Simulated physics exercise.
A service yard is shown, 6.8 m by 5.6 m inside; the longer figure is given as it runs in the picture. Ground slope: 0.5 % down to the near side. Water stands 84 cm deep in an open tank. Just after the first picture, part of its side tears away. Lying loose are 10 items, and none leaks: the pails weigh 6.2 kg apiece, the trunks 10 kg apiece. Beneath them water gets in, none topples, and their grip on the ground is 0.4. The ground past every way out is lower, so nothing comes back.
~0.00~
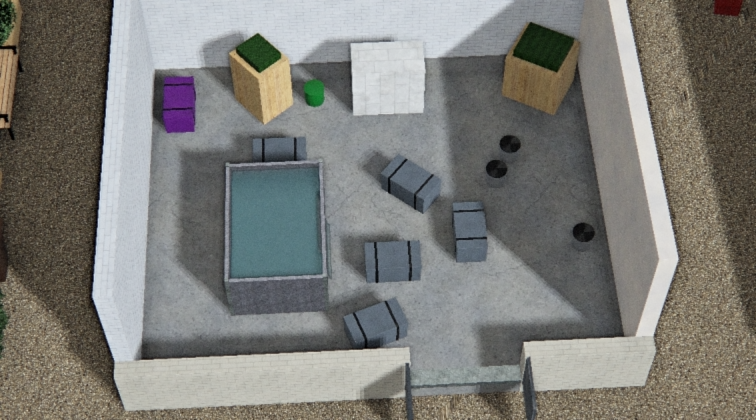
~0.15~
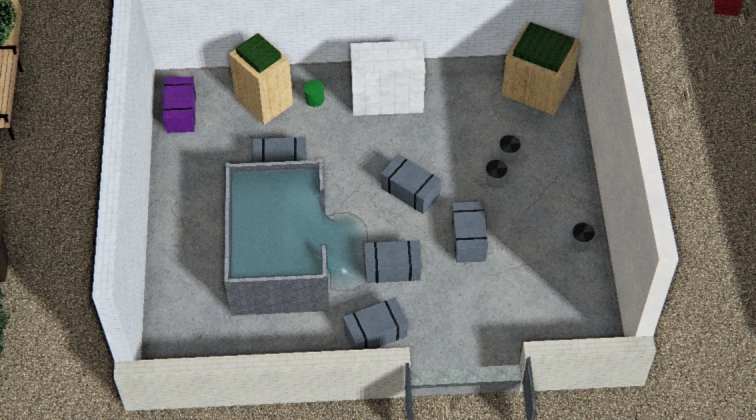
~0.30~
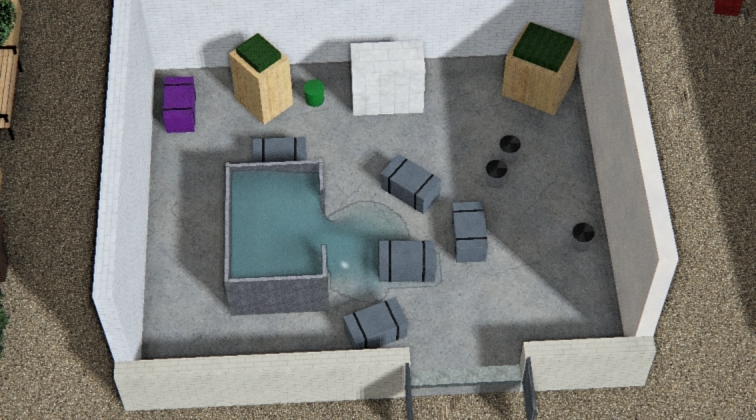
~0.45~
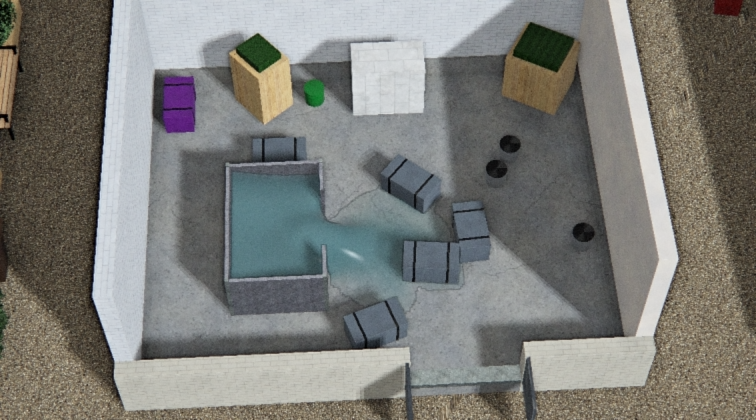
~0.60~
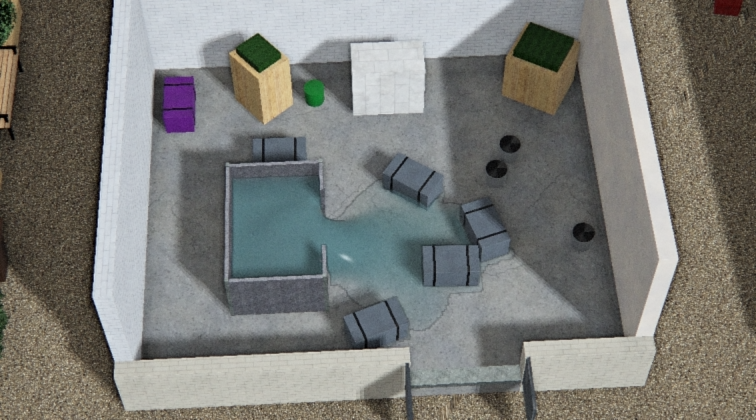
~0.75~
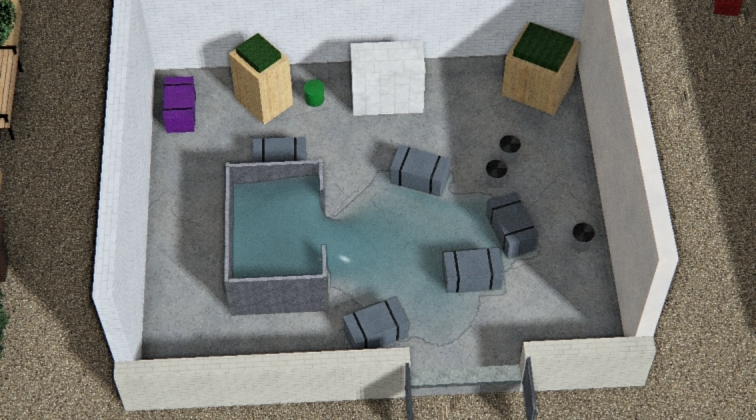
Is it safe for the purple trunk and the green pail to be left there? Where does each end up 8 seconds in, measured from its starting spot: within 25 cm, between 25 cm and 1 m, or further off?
My prediction: The purple trunk is left almost where it stood; the green pail is left almost where it stood.
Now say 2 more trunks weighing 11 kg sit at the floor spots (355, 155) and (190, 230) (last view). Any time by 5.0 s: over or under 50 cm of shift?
Well, the first is lower and the second lower.
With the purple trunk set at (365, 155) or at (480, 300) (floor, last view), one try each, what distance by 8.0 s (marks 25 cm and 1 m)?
Order of tries: It scoots a modest distance; it is flushed away.
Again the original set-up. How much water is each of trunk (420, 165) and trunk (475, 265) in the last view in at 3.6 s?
Depth approx. 5 cm / 13 cm.
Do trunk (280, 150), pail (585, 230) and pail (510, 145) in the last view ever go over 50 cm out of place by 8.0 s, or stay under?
Within, beyond, beyond.
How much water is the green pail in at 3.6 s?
Near 0 cm deep.
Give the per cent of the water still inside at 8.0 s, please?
Around 82 % of the water.
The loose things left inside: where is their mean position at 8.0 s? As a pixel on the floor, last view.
At about (412, 166).
After 1.6 s the purple trunk is near (178, 97), 0.0 m from its start, aground; the green pail is near (314, 87), 0.0 m from its start, aground; 0 of 10 are out; 3 afloat.
After 3.6 s the purple trunk is near (178, 97), 0.0 m from its start, aground; the green pail is near (314, 87), 0.0 m from its start, aground; 0 of 10 are out; 5 afloat.
After 5.6 s the purple trunk is near (178, 97), 0.0 m from its start, aground; the green pail is near (314, 87), 0.0 m from its start, aground; 1 of 10 are out; 5 afloat.
After 8.0 s the purple trunk is near (178, 97), 0.0 m from its start, aground; the green pail is near (314, 87), 0.0 m from its start, aground; 1 of 10 are out; 4 afloat.
